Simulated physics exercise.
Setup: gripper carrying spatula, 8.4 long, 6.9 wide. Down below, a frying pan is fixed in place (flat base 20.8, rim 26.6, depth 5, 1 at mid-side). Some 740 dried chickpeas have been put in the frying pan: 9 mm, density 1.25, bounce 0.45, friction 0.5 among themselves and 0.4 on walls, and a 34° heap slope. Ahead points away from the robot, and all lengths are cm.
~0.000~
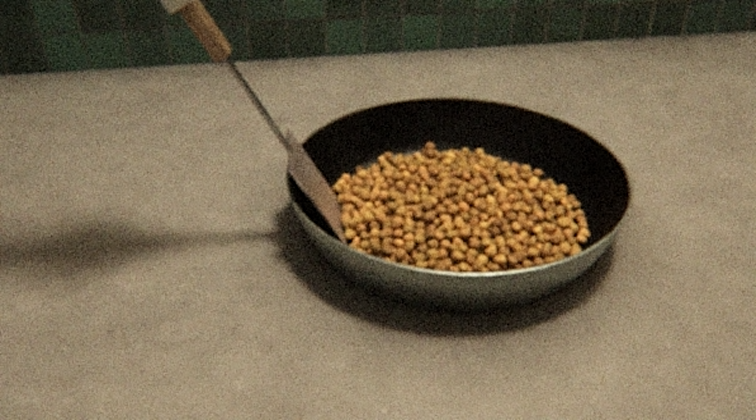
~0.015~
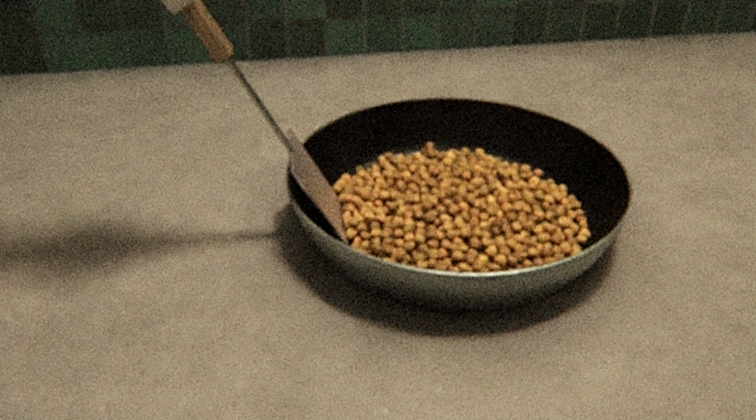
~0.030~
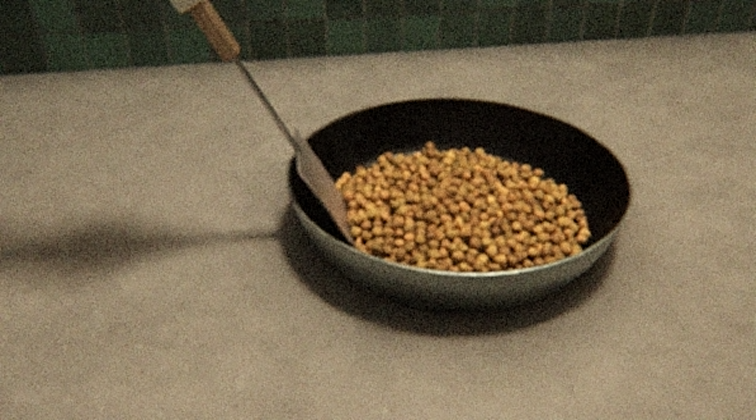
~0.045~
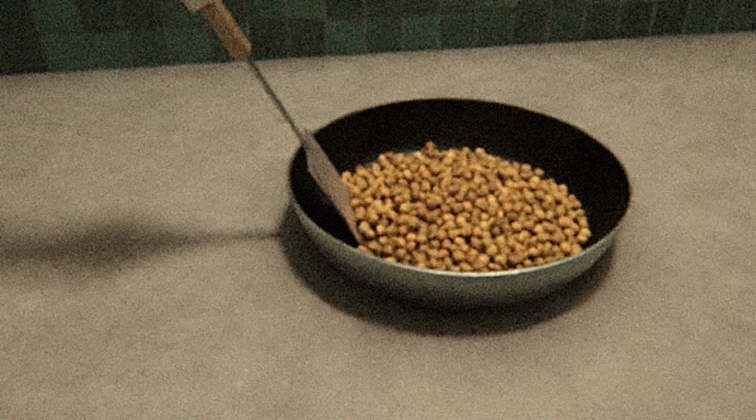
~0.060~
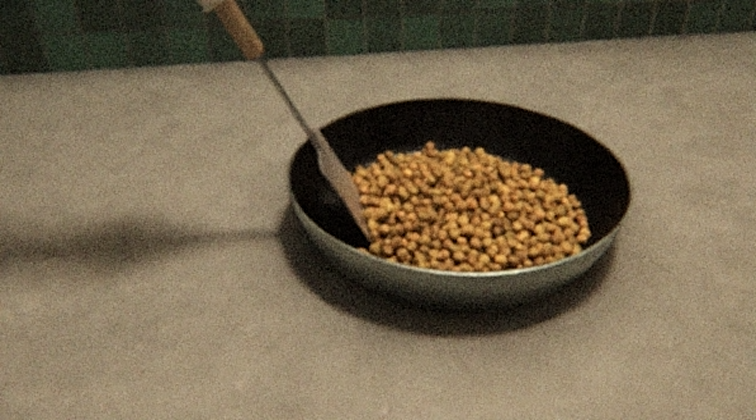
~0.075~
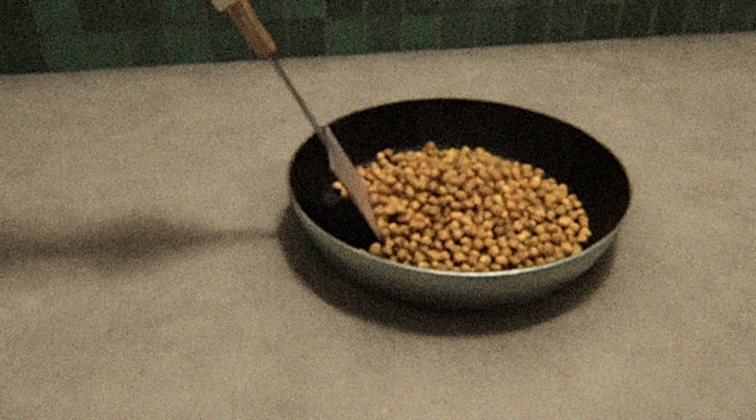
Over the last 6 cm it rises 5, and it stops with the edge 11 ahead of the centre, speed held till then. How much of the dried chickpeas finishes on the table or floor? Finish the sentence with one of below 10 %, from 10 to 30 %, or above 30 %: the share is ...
The share is below 10 %.
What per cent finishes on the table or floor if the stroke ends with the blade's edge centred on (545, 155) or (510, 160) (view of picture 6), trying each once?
Close to 0 and close to 0 per cent, respectively.
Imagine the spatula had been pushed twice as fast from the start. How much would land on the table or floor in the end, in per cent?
Estimated share: Some 15 %.
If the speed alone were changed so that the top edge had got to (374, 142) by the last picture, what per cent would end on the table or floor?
That share would be some 15 percent.
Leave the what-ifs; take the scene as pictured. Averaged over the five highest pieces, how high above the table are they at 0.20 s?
Estimated height above table: Approx. 3 cm.
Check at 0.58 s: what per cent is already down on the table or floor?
Share at that moment: Roughly 5 %.
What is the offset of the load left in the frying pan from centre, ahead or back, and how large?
Offset forward: Around 4.0 cm.
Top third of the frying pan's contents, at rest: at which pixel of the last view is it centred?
Pixel position: Approx. (558, 185).
After 0.20 s, sloping 63°, highest piece 4 above the table; 741 in the frying pan.
After 0.32 s, sloping 63°, highest piece 5 above the table; 741 in the frying pan.
After 0.58 s, sloping 63°, highest piece 5 above the table; 717 in the frying pan, 24 on the table or floor.
After 1.63 s, sloping 63°, highest piece 5 above the table; 717 in the frying pan, 24 on the table or floor.
At rest, 717 in the frying pan, 24 on the table or floor. That is 3 % on the table or floor.
